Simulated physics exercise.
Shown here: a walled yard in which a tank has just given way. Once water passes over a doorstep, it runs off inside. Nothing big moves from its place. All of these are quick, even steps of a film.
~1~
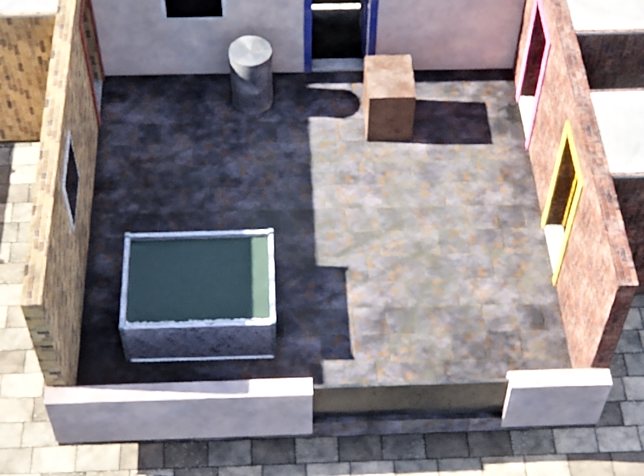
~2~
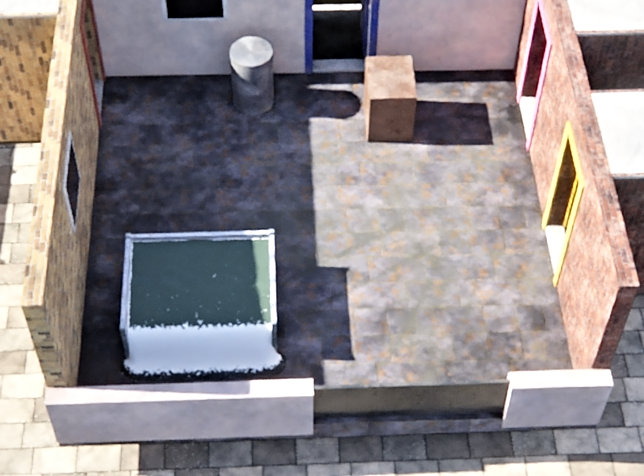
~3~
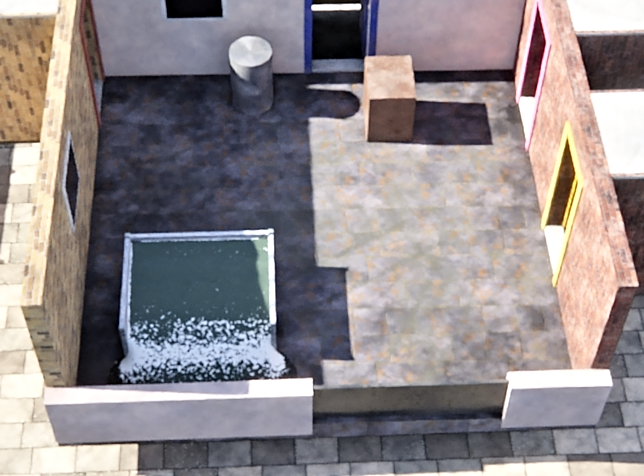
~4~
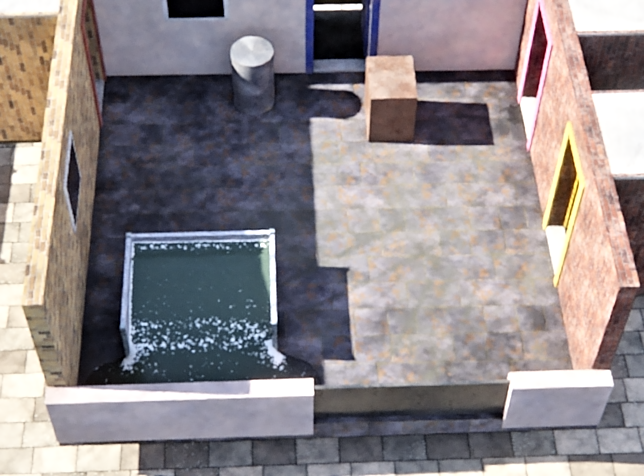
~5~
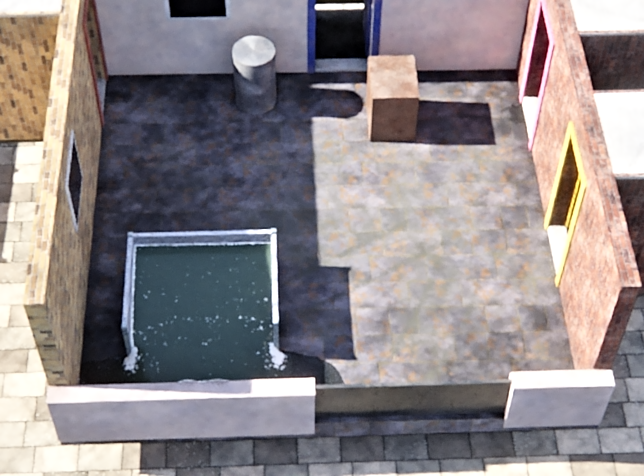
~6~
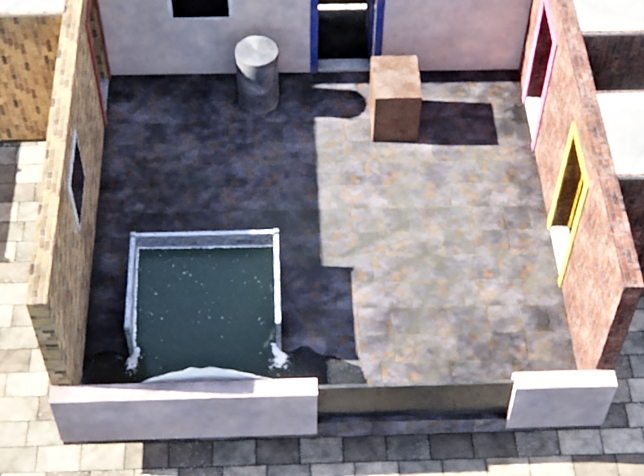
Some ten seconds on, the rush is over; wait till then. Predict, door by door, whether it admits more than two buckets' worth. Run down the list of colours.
My prediction: The pink door will be at or under the cap; the yellow door will be at or under the cap; the blue door will be at or under the cap; the red door will be at or under the cap.
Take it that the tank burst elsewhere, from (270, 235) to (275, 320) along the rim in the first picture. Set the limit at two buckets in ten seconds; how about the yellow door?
Here's my take: The yellow door tops the limit.
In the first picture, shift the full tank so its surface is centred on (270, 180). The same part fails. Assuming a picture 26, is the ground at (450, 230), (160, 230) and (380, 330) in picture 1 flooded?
Points in turn: Not reached; inundated; inundated.
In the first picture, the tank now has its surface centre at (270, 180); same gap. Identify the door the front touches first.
First: The yellow one.
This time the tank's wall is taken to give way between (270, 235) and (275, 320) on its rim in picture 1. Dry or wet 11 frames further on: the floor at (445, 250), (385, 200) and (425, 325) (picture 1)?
Submerged, submerged, submerged.
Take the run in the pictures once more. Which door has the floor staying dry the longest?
Answer - the blue door.
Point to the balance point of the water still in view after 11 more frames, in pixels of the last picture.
Point: (232, 345).
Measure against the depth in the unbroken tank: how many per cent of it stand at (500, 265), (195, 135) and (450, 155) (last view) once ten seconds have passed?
8, 6, 12 %.
A moment on, water covers 15 % of the floor; the pink door not reached, the yellow door not reached, the blue door not reached, the red door not reached.
Next, water covers 35 % of the floor; the pink door not reached, the yellow door not reached, the blue door not reached, the red door not reached.
Then, water covers 50 % of the floor; the pink door not reached, the yellow door under two buckets in, the blue door not reached, the red door wet at the sill, nothing in.
Later, water covers 75 % of the floor; the pink door wet at the sill, nothing in, the yellow door under two buckets in, the blue door wet at the sill, nothing in, the red door under two buckets in.
In the end, water covers 90 % of the floor; the pink door wet at the sill, nothing in, the yellow door under two buckets in, the blue door under two buckets in, the red door under two buckets in.
